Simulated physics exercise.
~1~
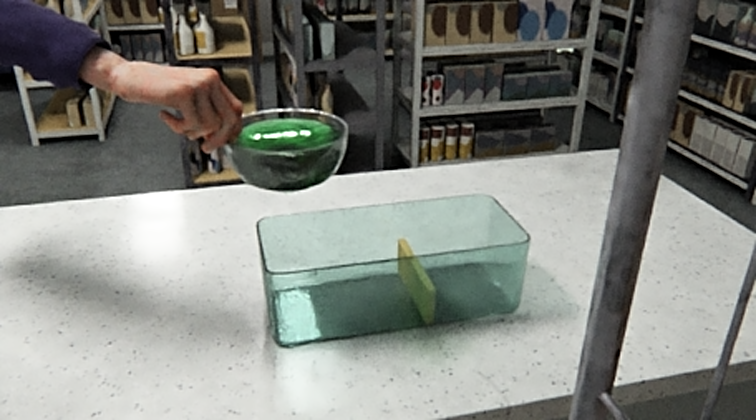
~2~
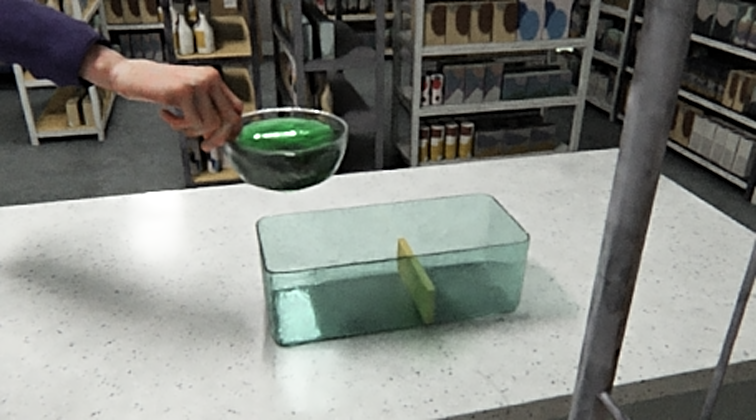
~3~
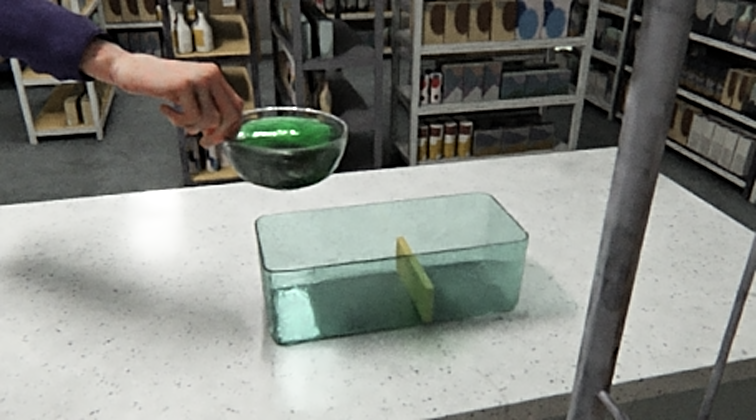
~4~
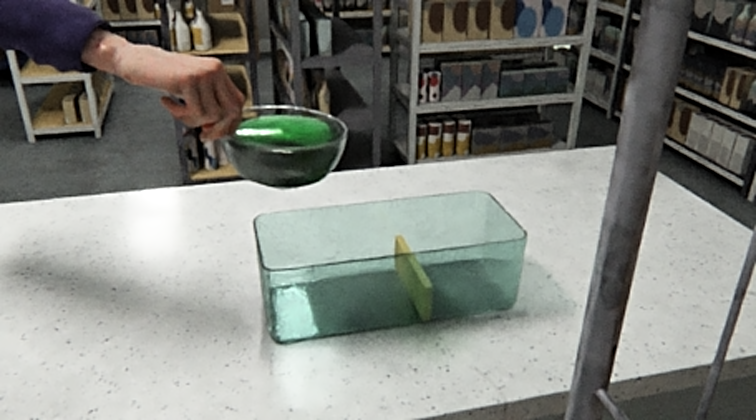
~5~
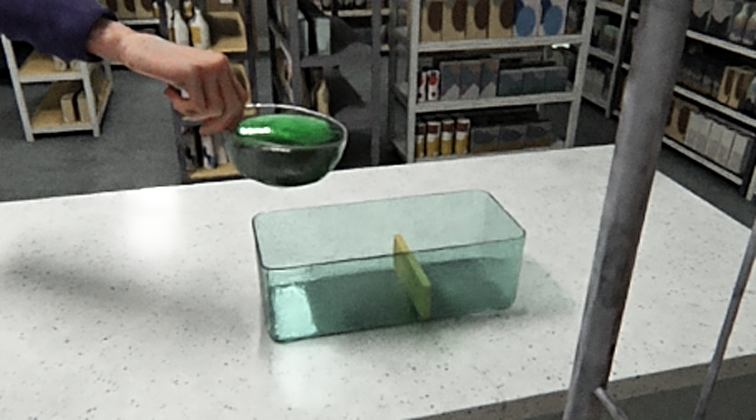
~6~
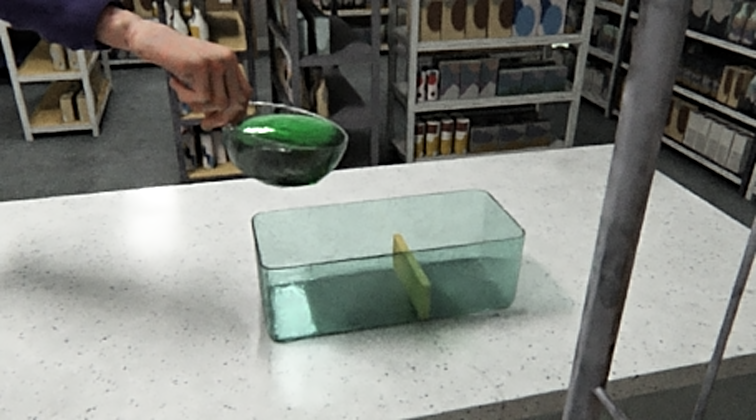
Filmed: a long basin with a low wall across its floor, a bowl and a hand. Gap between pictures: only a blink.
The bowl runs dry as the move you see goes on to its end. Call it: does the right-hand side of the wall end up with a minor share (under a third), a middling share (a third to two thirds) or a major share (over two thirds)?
The right side gets a minor share.
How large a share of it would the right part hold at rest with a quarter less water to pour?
It should come out close to 0 per cent.
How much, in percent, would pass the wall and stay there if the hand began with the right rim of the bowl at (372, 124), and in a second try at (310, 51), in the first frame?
Around 45 percent first, around 5 percent second.
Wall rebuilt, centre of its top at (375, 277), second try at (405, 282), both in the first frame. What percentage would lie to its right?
Roughly 70 % and 35 %.
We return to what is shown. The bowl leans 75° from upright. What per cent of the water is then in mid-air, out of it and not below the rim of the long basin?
35 %.
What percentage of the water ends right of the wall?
About 0 percent.
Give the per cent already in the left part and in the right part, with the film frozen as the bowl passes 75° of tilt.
Left 35 %, right 0 %.
A moment on, the bowl is tipped on its side and 30 per cent is still to pour, 35 is left of the wall and 0 right of it.
Next, the bowl is tipped right over and 0 per cent is still to pour, 96 is left of the wall and 2 right of it.
Then the bowl is tipped right over and 0 per cent is still to pour, 97 is left of the wall and 2 right of it.
Later the bowl is tipped right over and 0 per cent is still to pour, 97 is left of the wall and 2 right of it.
At rest 97 per cent lies left of the wall, 2 right of it and 1 outside.
